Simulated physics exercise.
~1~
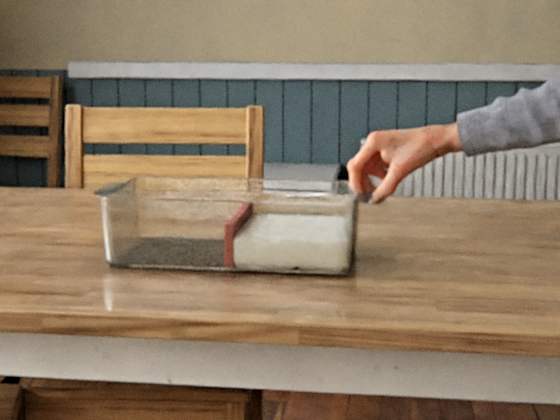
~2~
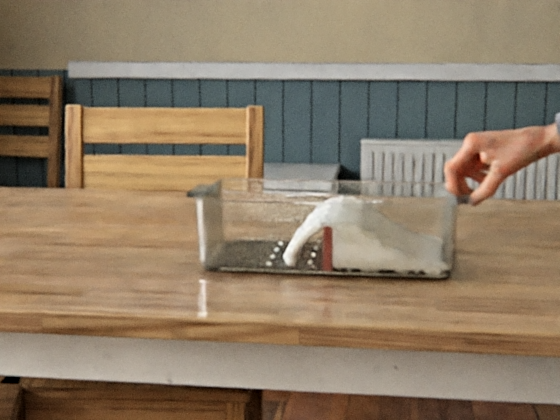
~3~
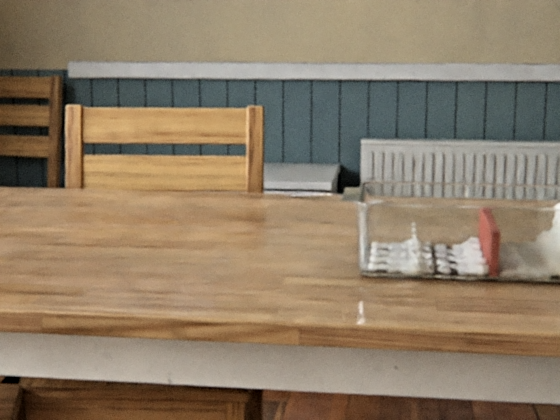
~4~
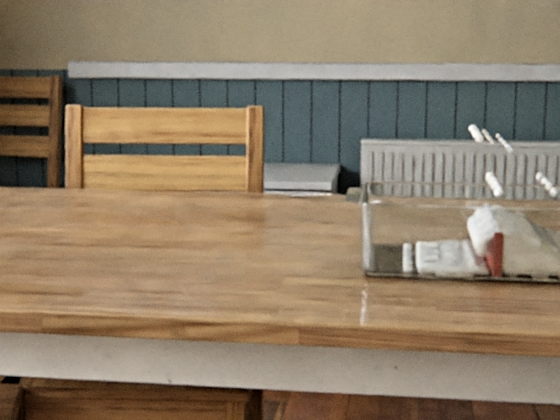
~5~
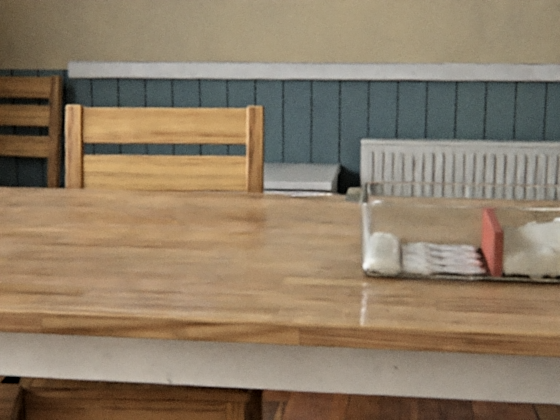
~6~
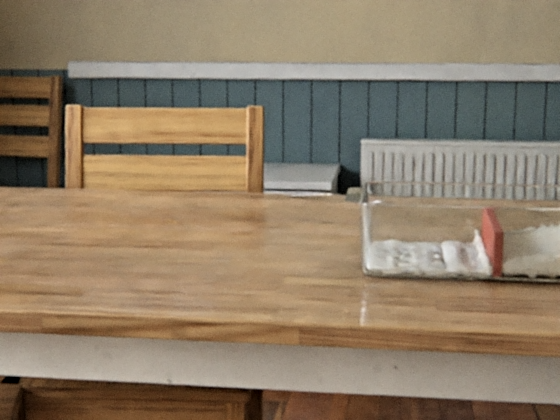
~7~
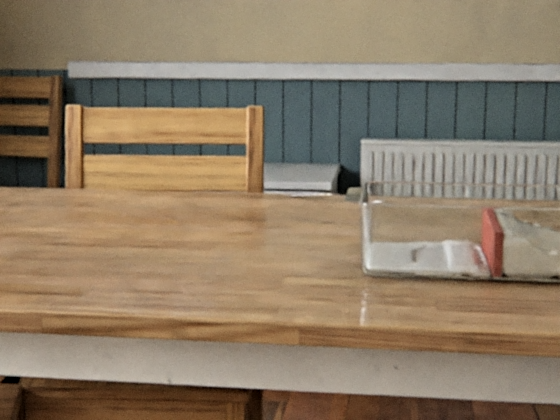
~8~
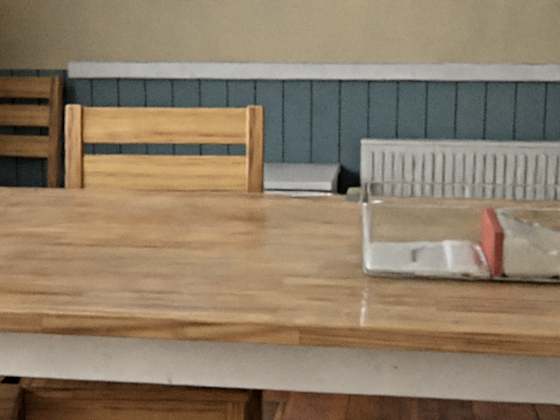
The clip opens on a wooden table where a hand holds the right end of a clear food box, with white milk filling the space right of a reddish divider. The hand pulls the box to the right, and the milk heaps up and arcs over the divider into the left side. The box stops near the right edge of the view, partly cut off, and the hand is gone. White bits fly above the box while more white gathers on the left. Finally everything settles, with a shallow white layer left of the upright divider and the rest still on the right.
